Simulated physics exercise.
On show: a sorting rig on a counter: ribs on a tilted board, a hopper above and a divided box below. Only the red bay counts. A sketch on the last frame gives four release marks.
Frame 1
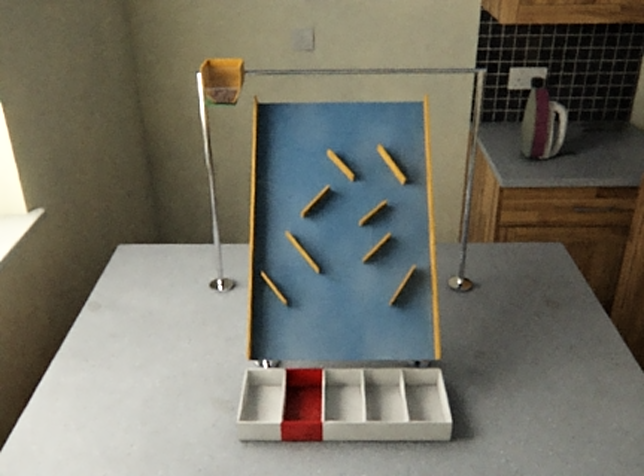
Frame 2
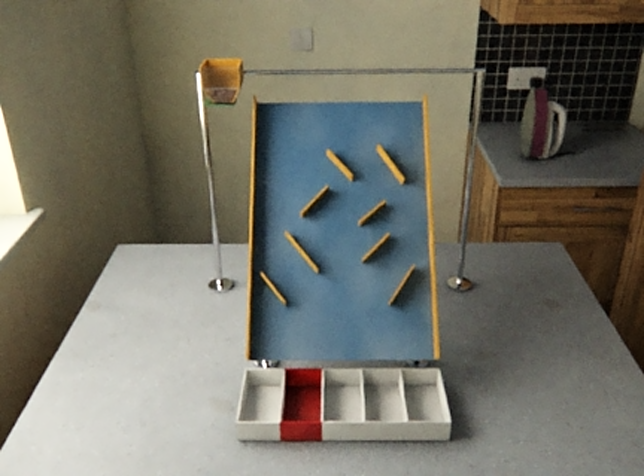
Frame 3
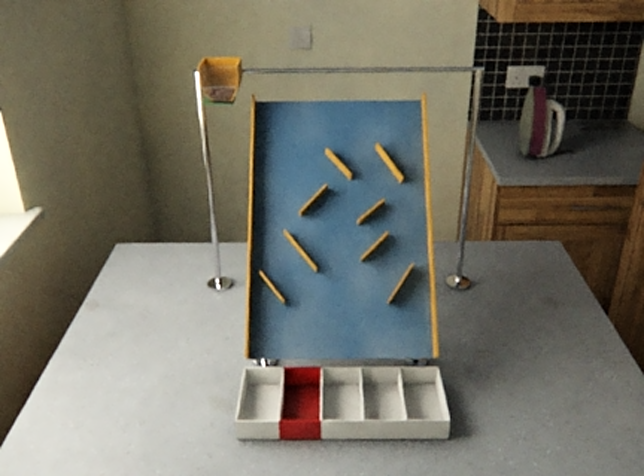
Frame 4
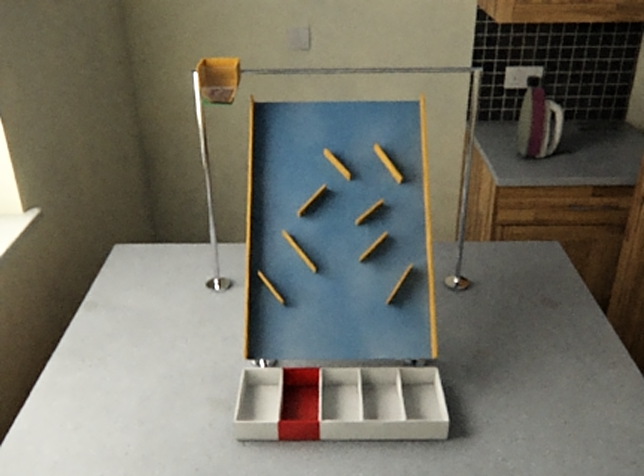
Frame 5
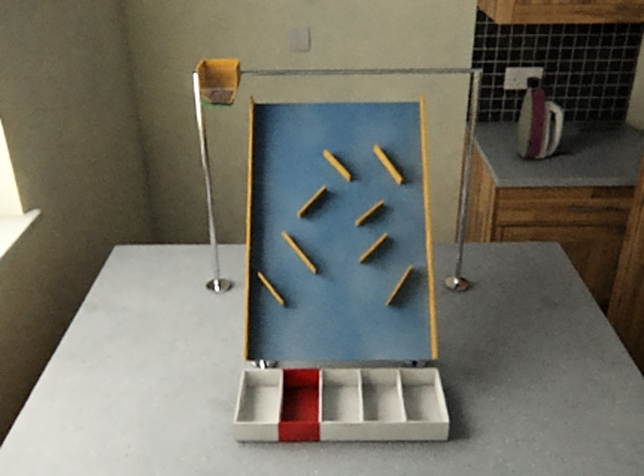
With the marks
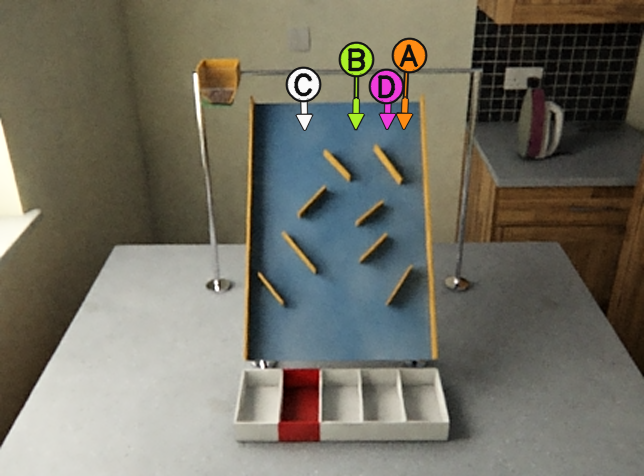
Tilted blue board with orange ribs standing motionless on a grey counter, a small hopper above and a divided box below.
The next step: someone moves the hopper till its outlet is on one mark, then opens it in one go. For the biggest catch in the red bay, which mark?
B works best here.
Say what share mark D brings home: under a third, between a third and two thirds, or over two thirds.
It is under a third.
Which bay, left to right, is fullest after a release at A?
It is the fifth one.
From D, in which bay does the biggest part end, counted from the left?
The fifth.
On the marked copy, mark A meets the board at (404, 123); mark B meets the board at (355, 123); mark C meets the board at (304, 124); mark D meets the board at (387, 123).
Choosing A, not one piece in the red bay, roughly two thirds in other bays, roughly a third outside the box.
Choosing B, roughly half in the red bay, roughly a third in other bays, roughly a quarter outside the box.
Choosing C, about a tenth in the red bay, the larger part in other bays, about a tenth outside the box.
Choosing D, just a few in the red bay, roughly half in other bays, roughly a third outside the box.
